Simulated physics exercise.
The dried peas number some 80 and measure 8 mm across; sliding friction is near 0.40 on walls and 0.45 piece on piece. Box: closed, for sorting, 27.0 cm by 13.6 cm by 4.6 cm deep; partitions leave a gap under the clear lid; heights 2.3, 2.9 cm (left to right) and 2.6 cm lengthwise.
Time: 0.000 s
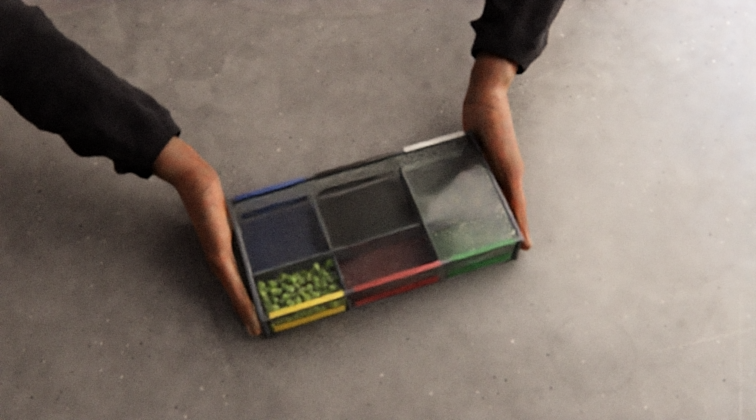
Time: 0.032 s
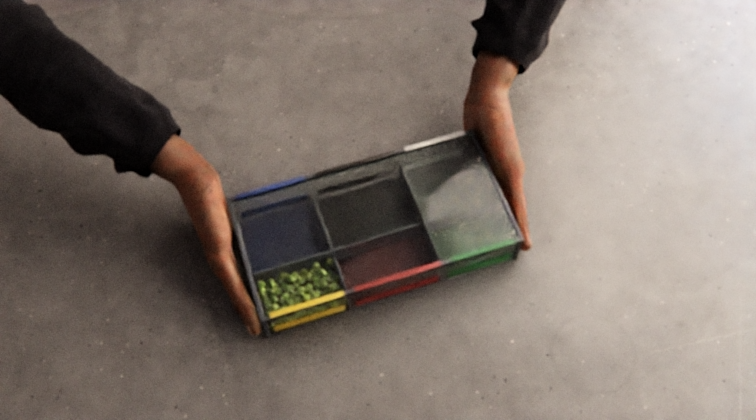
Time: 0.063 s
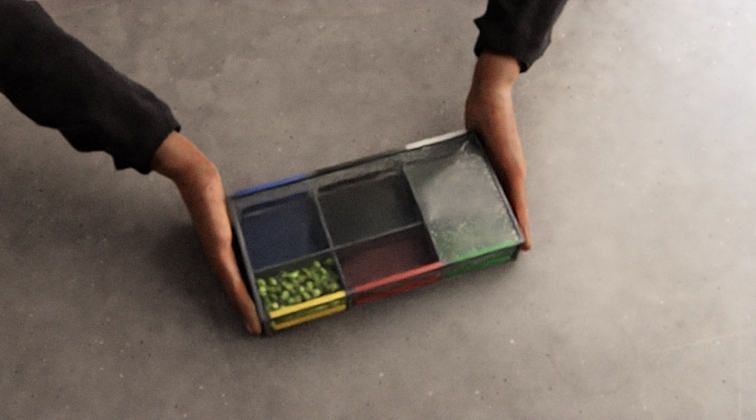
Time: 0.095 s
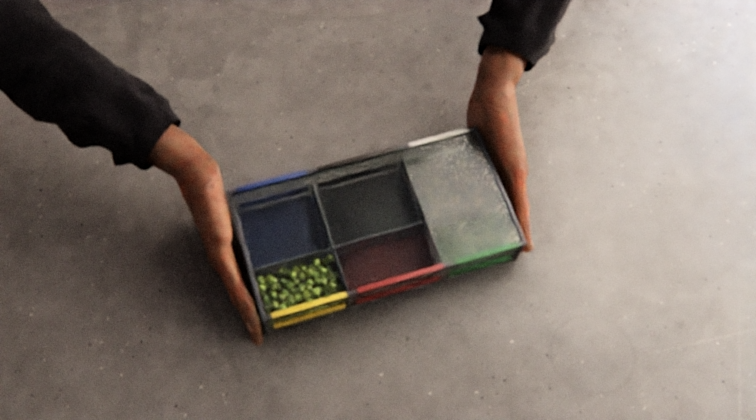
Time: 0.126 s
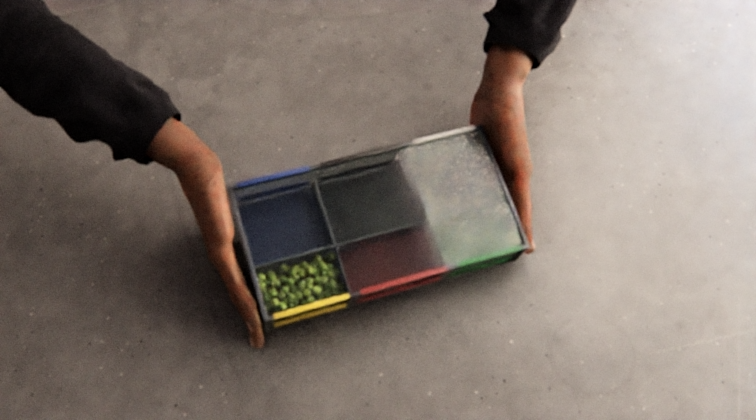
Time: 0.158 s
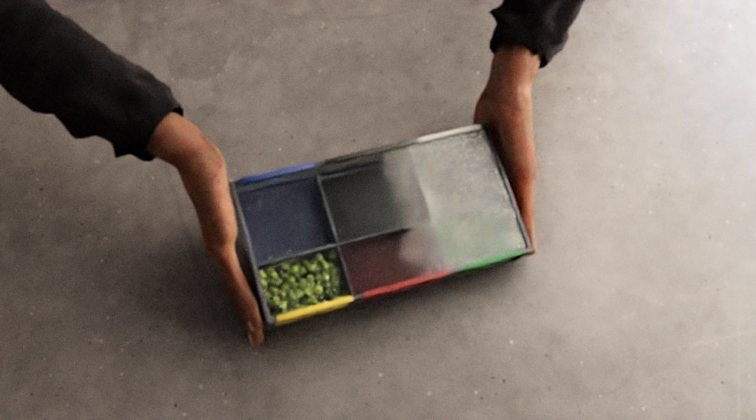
At the start, two hands in dark sleeves hold a clear-lidded, divided box with colored edges over a gray floor, green peas filling its yellow-edged front left compartment. The hands gradually tilt the box slightly, lowering its right front corner, while the peas stay gathered in the same compartment.
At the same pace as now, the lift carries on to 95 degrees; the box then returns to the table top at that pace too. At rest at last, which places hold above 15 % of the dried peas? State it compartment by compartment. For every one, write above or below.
Red above, blue below, green below, yellow above, white below, black below.
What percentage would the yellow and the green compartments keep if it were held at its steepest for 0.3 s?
Yellow 70; green 0.
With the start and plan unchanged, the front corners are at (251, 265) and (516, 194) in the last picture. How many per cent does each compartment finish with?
Final shares: Red 0%, blue 75%, green 0%, yellow 0%, white 0%, black 25%.
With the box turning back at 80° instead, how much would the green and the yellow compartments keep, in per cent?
Shares: Green 0 and yellow 80, per cent.
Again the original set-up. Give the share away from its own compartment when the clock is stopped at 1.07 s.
Roughly 30 %.
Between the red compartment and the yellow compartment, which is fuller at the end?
It's the yellow one that holds more.
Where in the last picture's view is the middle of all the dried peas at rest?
(328, 304).
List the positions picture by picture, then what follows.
Box tilt 0 degrees, front corners at (264, 317) and (519, 238); yellow 100 %, in the first frame.
Box tilt 1 degrees, front corners at (264, 317) and (519, 238), in the second frame.
Box tilt 3 degrees, front corners at (264, 317) and (520, 240), in the third frame.
Box tilt 6 degrees, front corners at (266, 317) and (522, 242), lowest corner right front, in the fourth frame.
Box tilt 11 degrees, front corners at (267, 317) and (525, 245), lowest corner right front, in the fifth frame.
Box tilt 16 degrees, front corners at (270, 319) and (527, 249), lowest corner right front; yellow 100 %. Its pace works out near 165 degrees a second, in the sixth frame.
After 0.71 s, tilt 95 degrees; red 5 %, yellow 95 %.
After 1.07 s, tilt 42 degrees; red 25 %, yellow 70 %.
After 1.53 s, tilt 0 degrees; red 30 %, yellow 70 %.
In the end, at 1.9 s, red 30 %, blue 0 %, green 0 %, yellow 70 %, white 0 %, black 0 %.
